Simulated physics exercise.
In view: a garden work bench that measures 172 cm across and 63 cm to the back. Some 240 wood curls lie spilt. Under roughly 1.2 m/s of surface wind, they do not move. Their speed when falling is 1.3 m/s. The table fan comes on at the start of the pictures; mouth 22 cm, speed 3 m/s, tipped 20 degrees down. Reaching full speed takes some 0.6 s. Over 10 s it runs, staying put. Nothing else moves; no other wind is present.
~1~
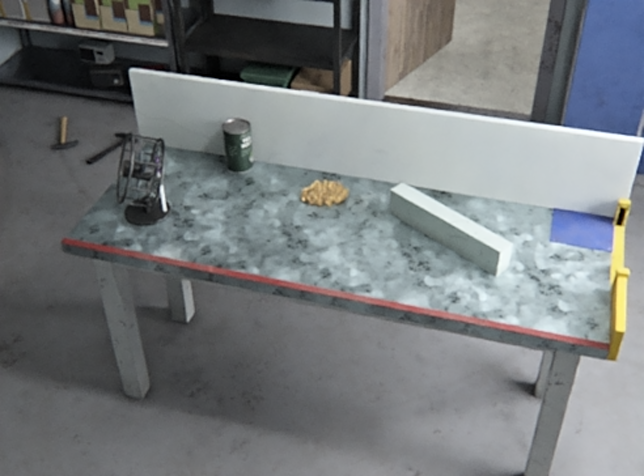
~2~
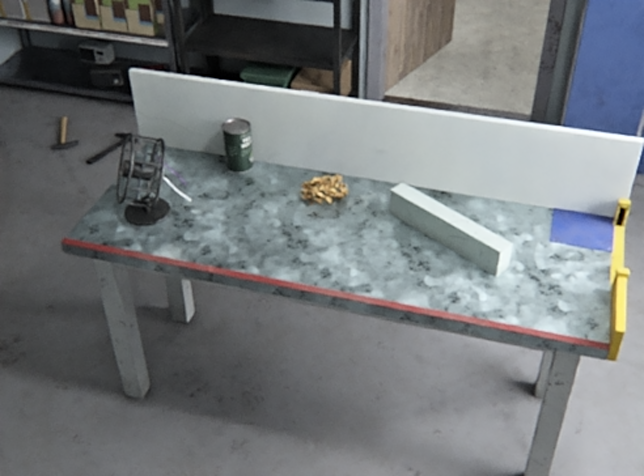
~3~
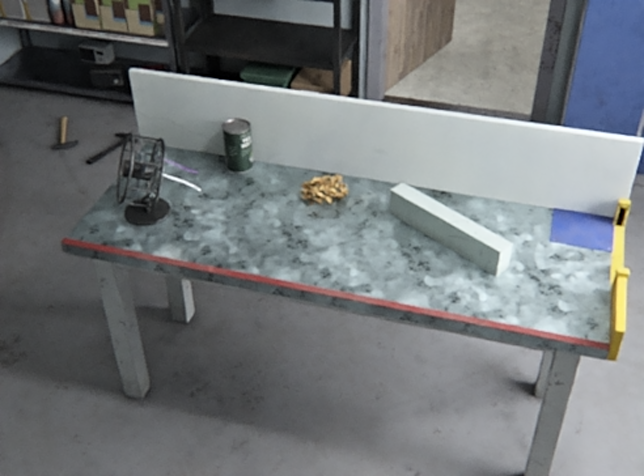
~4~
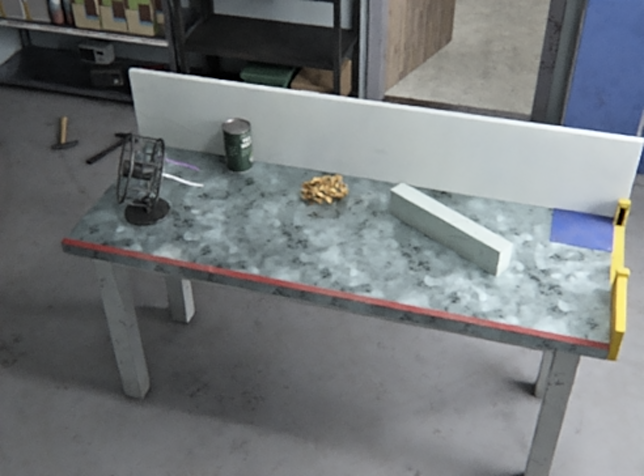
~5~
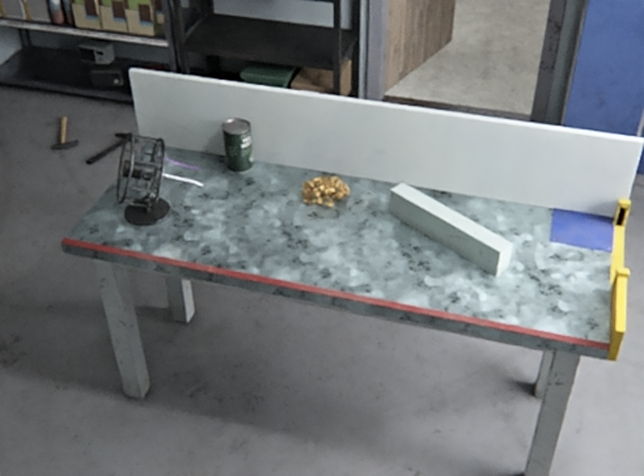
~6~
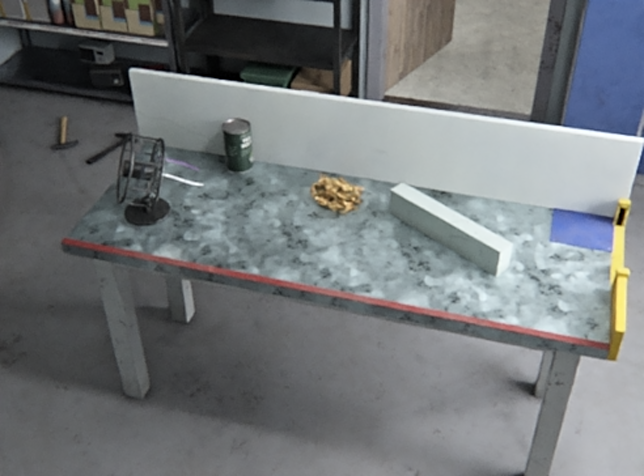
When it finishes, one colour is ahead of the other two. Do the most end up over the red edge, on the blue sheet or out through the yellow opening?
It is yellow.
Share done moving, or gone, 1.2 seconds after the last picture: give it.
About 60 %.
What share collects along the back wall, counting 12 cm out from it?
Roughly 5 in a hundred.
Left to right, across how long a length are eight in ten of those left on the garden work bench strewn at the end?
The middle group spans some 40 cm.
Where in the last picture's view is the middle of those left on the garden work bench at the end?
Their middle sits at about (564, 256) in the last picture.
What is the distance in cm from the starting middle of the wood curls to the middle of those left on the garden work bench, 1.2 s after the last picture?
Roughly 75 centimetres.
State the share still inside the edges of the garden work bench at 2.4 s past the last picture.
That comes to roughly 50 % remaining.
Then, 1.2 s after the last picture, 52 % are out through the yellow opening, 0 % over the red edge and 7 % on the blue sheet; the middle of those still in play is near (543, 247); 58 % have settled or left.
Then, 2.4 s after the last picture, 54 % are out through the yellow opening, 0 % over the red edge and 7 % on the blue sheet; the middle of those still in play is near (547, 252); 64 % have settled or left.
Then, 4.7 s after the last picture, 57 % are out through the yellow opening, 0 % over the red edge and 7 % on the blue sheet; the middle of those still in play is near (564, 256); 70 % have settled or left.
Then, 9.2 s after the last picture, at the end, 61 % are out through the yellow opening, 0 % over the red edge and 5 % on the blue sheet; the middle of those still in play is near (564, 256).
